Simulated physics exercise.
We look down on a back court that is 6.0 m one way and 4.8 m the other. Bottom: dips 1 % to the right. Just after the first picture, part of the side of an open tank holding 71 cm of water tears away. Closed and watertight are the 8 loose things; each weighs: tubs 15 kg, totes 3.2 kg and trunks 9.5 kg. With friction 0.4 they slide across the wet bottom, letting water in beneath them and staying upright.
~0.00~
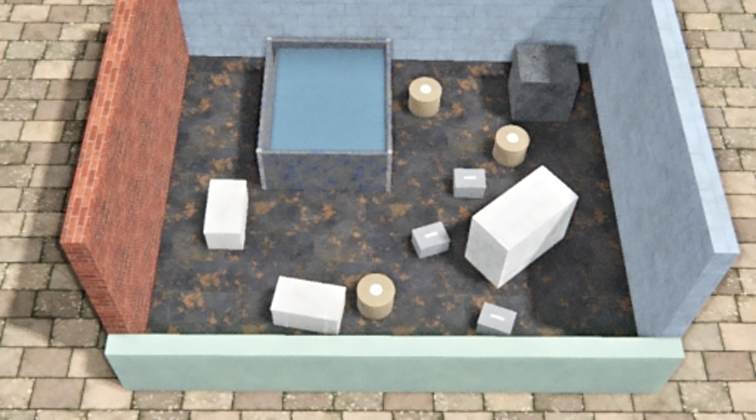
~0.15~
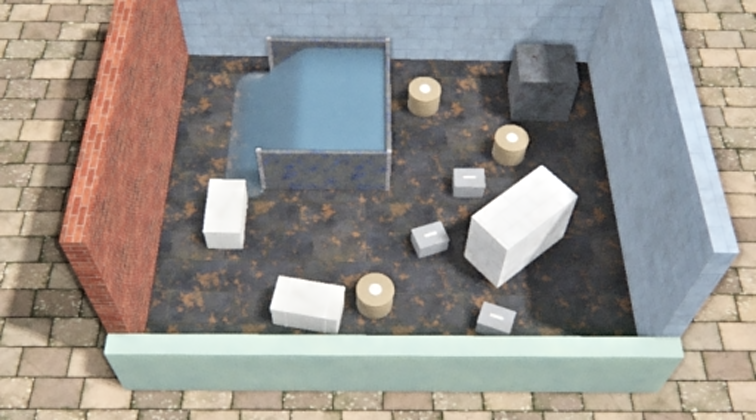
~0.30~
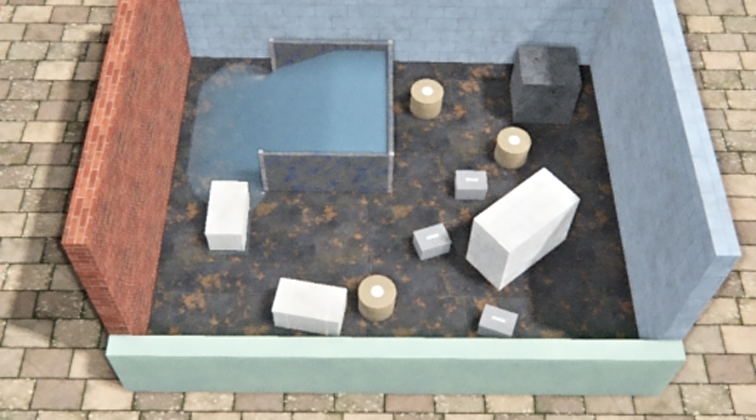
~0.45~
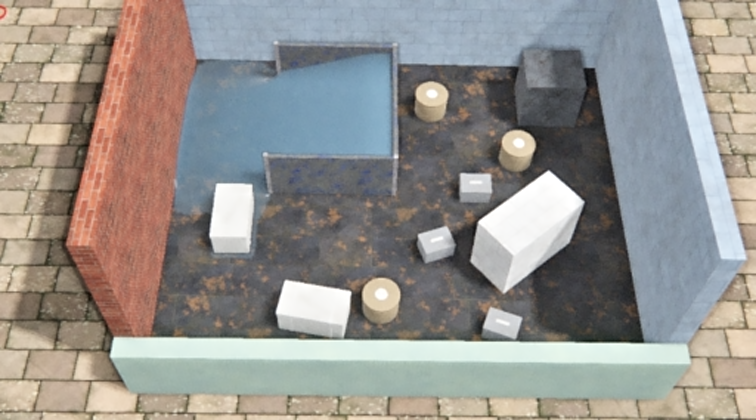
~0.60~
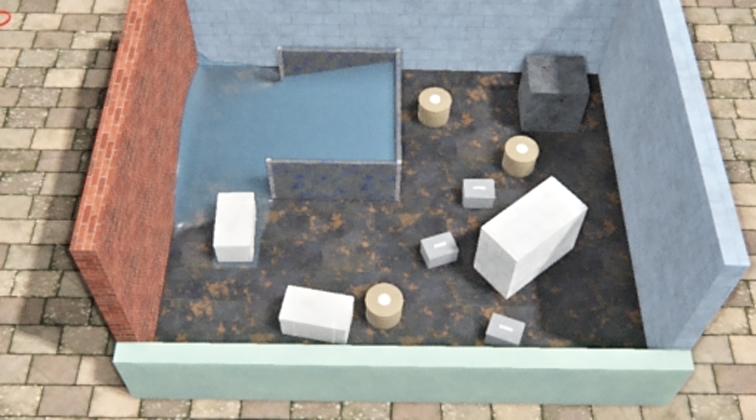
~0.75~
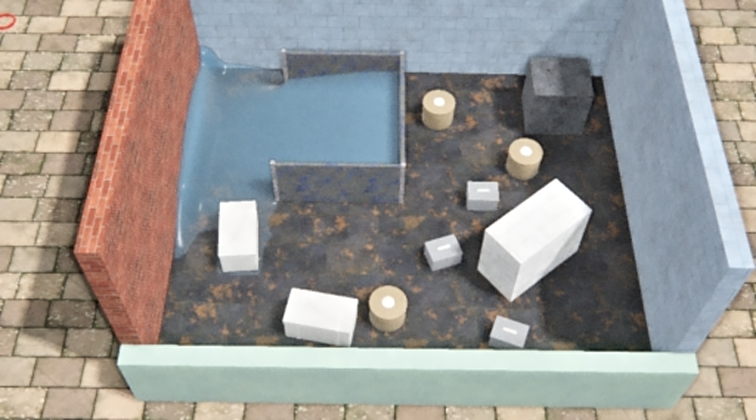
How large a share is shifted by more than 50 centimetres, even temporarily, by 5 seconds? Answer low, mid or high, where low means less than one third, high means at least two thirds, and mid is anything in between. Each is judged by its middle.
Mid.
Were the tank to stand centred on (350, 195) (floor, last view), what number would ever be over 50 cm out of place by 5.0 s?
So the tally would be 7.
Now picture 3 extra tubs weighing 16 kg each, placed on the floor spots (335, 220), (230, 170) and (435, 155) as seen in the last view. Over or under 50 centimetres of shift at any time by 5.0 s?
Answers in order are does not cross, crosses the line and does not cross.
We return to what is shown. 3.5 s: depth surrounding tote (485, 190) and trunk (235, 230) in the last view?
First about 0 cm, second about 9 cm.
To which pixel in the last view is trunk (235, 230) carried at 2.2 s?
(277, 278) or thereabouts.
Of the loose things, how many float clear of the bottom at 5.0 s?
It comes to 3 of them.
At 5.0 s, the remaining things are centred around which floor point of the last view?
The average lands around (513, 217).
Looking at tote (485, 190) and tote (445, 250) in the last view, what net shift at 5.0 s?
Net shifts, in order: 20 cm and 140 cm.
After 1.1 s 0 of 8 are over 50 cm from their spots; 0 afloat.
After 2.2 s 1 of 8 are over 50 cm from their spots; 0 afloat.
After 3.5 s 4 of 8 are over 50 cm from their spots; 2 afloat.
After 5.0 s 5 of 8 are over 50 cm from their spots, and 5 have been at some point; 3 afloat.
